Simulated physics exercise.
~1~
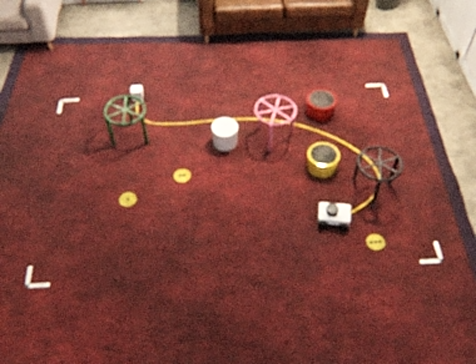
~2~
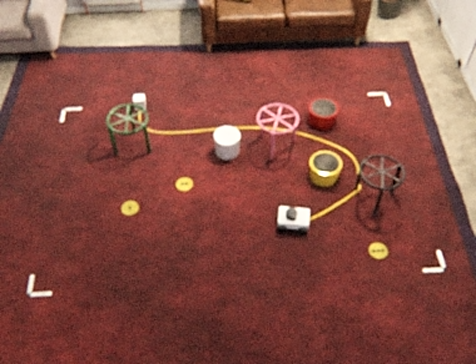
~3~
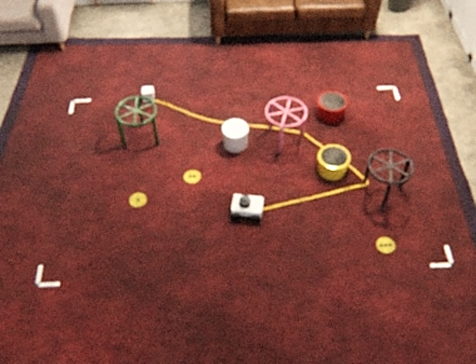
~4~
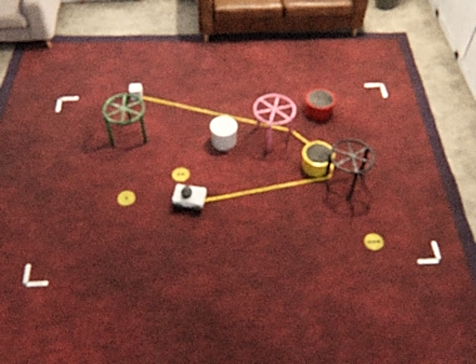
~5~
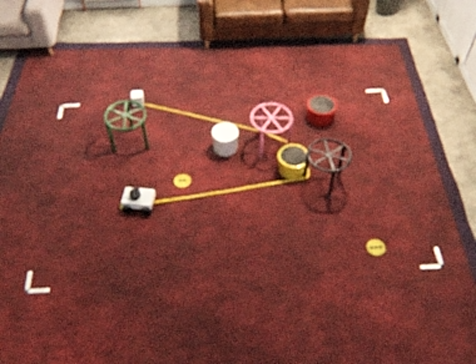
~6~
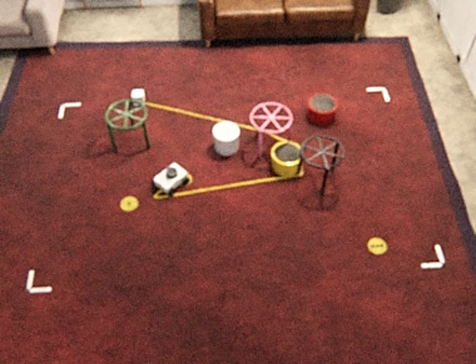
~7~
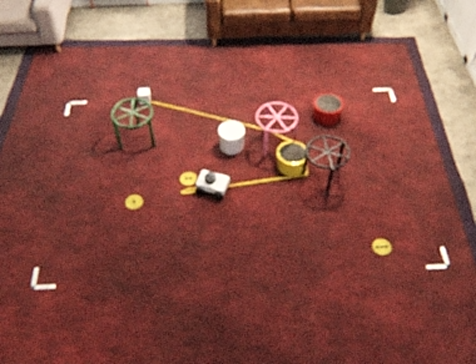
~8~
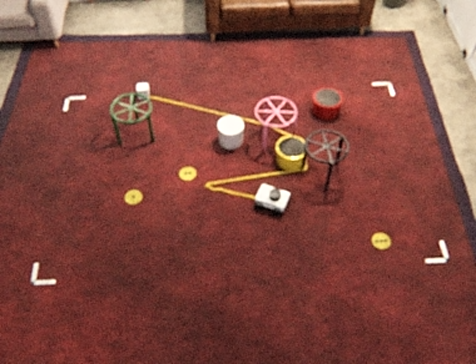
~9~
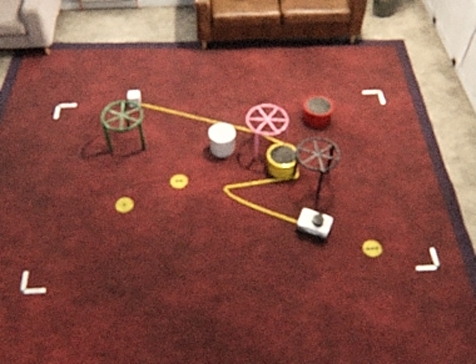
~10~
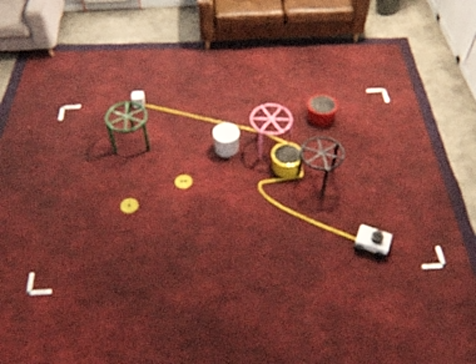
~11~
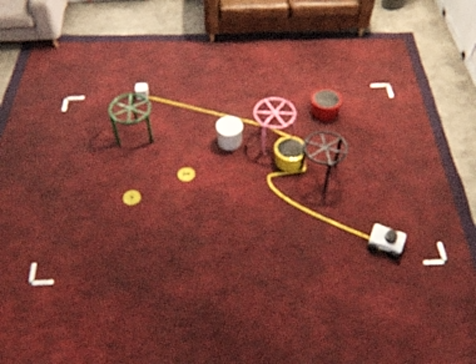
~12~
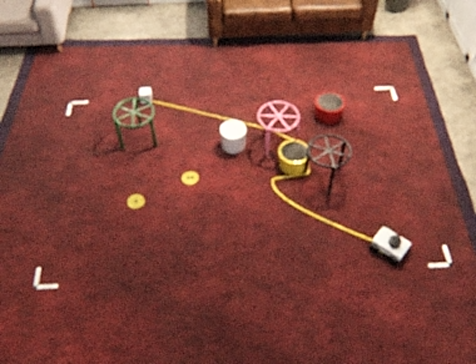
A small white cart trailing a yellow lead starts at the lower right of a dark red rug, where the lead winds among stools and pots from a white block near the green stool. It rolls left toward the far yellow mark, and the tightening lead drags the black stool and then the yellow pot leftward, with the pink stool shifting slightly. Reaching that mark, the cart turns back and heads right past the middle mark, its lead folding into a slack bend. It continues down to the right-hand mark and stops just beyond it, the lead curving loosely behind.
